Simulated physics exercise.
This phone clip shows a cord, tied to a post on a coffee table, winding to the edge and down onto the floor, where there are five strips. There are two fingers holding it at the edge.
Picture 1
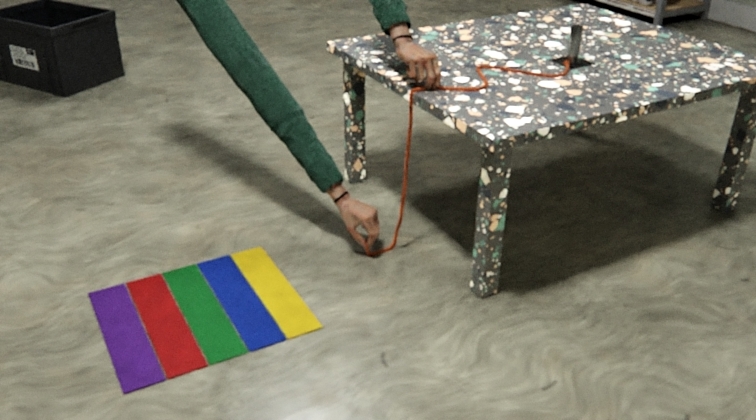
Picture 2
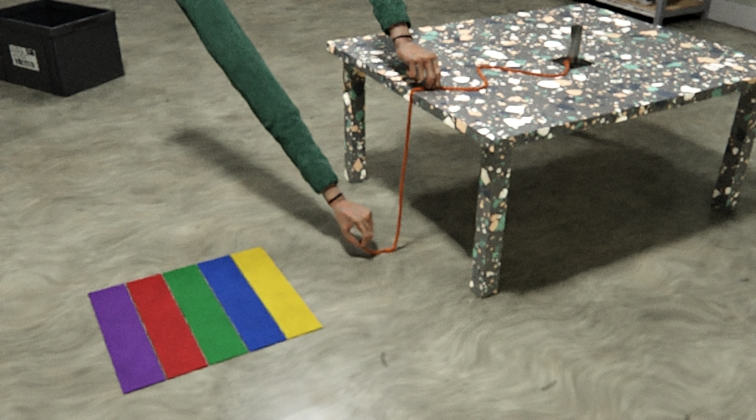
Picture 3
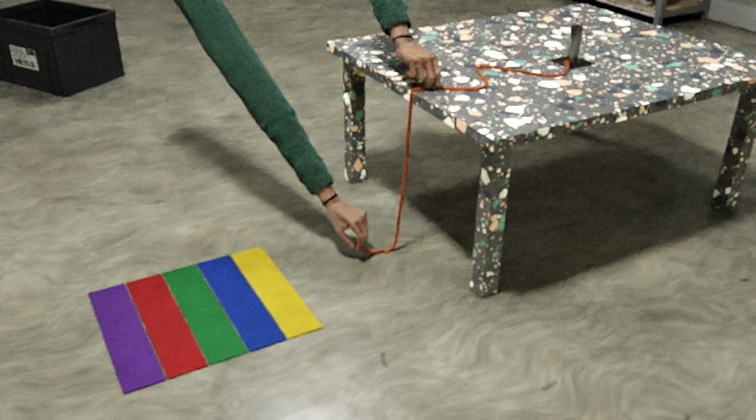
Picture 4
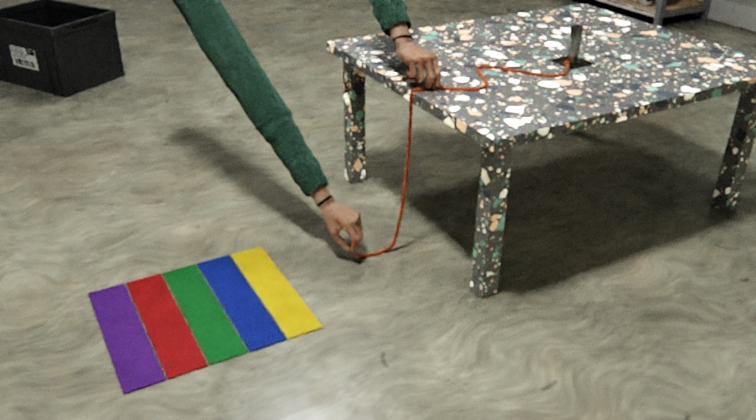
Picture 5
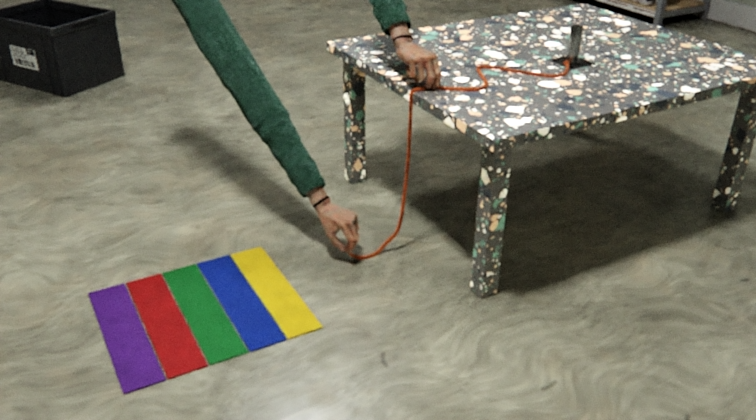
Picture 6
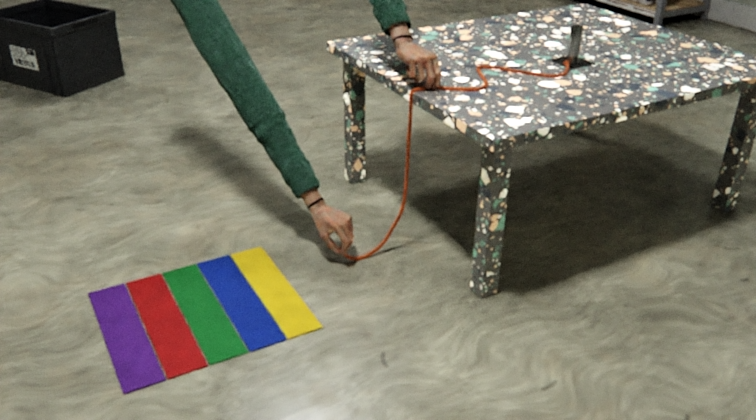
An orange cord's lower end is drawn slightly left across the floor by a hand.
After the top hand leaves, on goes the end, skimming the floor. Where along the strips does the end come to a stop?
Above the red strip.
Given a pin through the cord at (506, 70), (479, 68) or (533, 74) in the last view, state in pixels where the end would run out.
Taking the tries in turn: (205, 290), (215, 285) and (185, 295).
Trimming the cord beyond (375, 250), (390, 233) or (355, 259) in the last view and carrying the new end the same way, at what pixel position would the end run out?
In order, roughly (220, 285), (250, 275) and (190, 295).
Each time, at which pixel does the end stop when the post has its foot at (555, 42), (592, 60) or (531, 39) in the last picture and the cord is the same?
Roughly (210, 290), (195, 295) and (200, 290), try by try.
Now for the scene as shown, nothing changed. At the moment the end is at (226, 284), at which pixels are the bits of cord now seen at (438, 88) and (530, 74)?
You'll see them at (400, 144) and then at (504, 72).
Early on, end near (226, 284); over blue.
Midway, end near (185, 296); over green.
At the end of the slack, end near (161, 303); over red. It gets as far as the red strip.
